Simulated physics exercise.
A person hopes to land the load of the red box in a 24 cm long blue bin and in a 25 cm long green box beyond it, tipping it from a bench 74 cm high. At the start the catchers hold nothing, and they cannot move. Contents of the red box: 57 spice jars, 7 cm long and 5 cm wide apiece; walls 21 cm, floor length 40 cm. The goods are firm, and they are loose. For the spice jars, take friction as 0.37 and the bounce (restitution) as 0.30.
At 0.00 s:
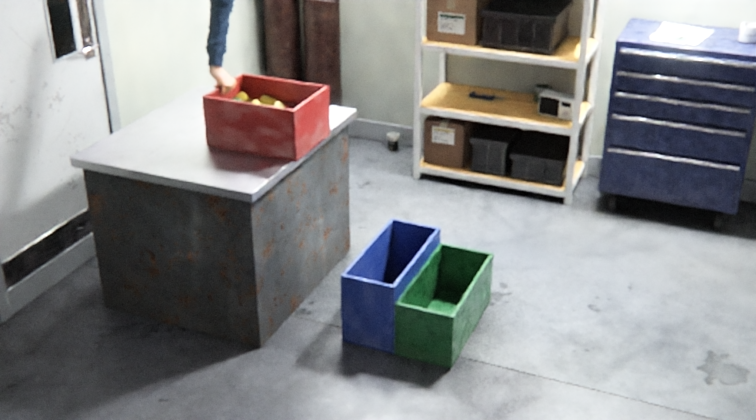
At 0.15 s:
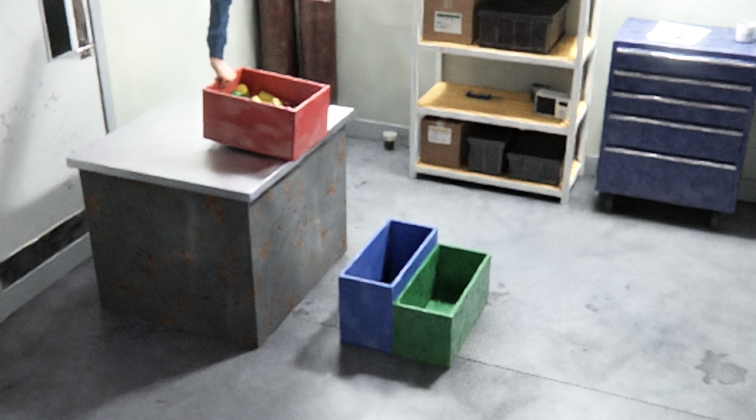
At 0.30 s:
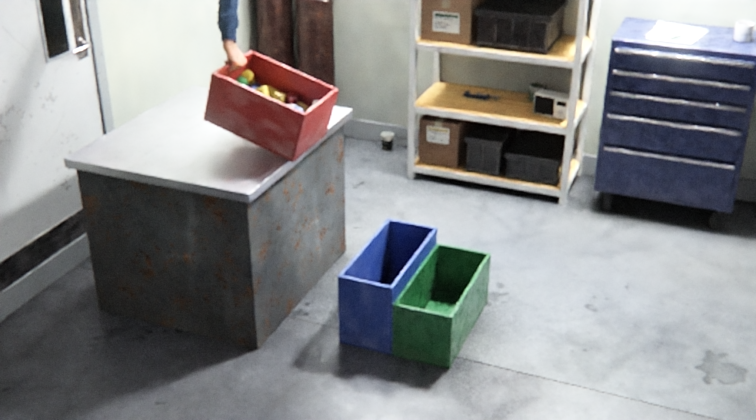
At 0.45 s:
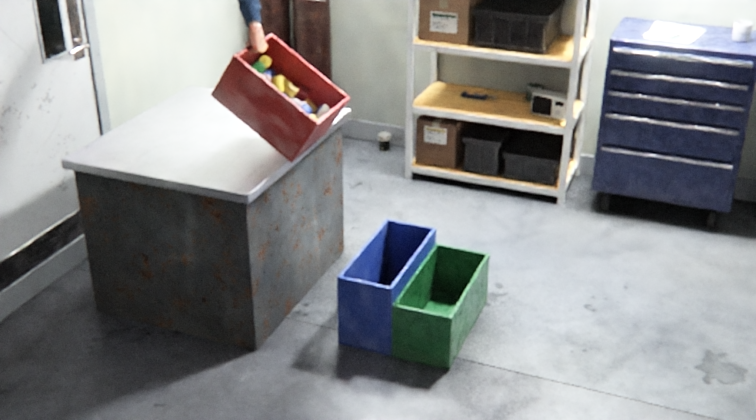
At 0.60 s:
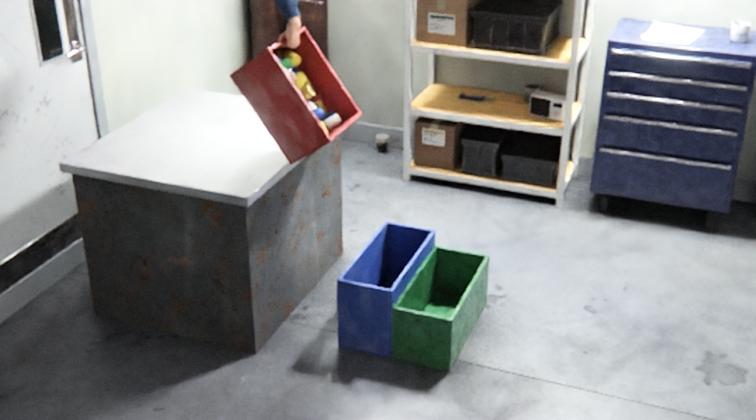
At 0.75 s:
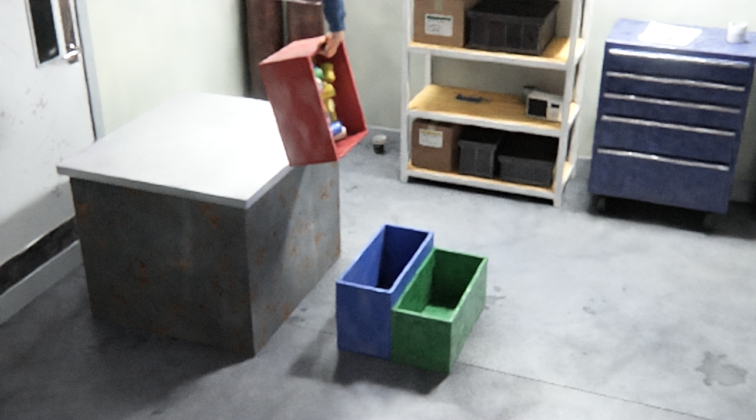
In this clip, a hand at the far edge of a red box full of small colourful items tilts it steeply to the right on a metal bench, shifting it rightward, while blue and green bins sit empty on the floor.
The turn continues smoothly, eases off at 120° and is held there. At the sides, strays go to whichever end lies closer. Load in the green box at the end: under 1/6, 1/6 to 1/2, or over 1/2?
1/6 to 1/2.
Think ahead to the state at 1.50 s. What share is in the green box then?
Share: About 30 %.
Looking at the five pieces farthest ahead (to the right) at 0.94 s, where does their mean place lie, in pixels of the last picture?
Their mean place is roughly (363, 132) in the last picture.
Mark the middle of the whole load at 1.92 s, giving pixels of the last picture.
Estimated centre in the last picture: (398, 316).
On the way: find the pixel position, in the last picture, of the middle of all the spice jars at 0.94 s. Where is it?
(331, 123).
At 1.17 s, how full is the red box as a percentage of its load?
It comes to near 45 percent of it.
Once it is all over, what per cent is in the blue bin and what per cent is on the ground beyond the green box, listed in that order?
Roughly 65 and 5 per cent.
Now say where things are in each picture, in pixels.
In the first picture (we follow the rim corner now nearest the camera; the camera moves round a little), red box at (292, 110); green box at (451, 315); tilt 0°; nothing out yet.
The second picture shows red box at (293, 110); tilt 4°.
The third picture shows red box at (303, 113); tilt 16°.
The fourth picture shows red box at (316, 122); tilt 34°.
The fifth picture shows red box at (330, 138); tilt 54°.
The sixth picture shows red box at (338, 158); green box at (449, 321); tilt 75°; nothing out yet.
After 0.94 s, tilt 98°; 54 still in the red box and 3 in the air.
After 1.17 s, tilt 117°; 27 still in the red box, 1 in the blue bin and 29 in the air.
After 1.50 s, tilt 120°; 2 still in the red box, 27 in the blue bin, 17 in the green box, 3 on the ground beyond the green box and 8 in the air.
When it is over (at 1.92 s), 36 in the blue bin, 18 in the green box and 3 on the ground beyond the green box. Asked share, 18 of 57, 32 per cent.
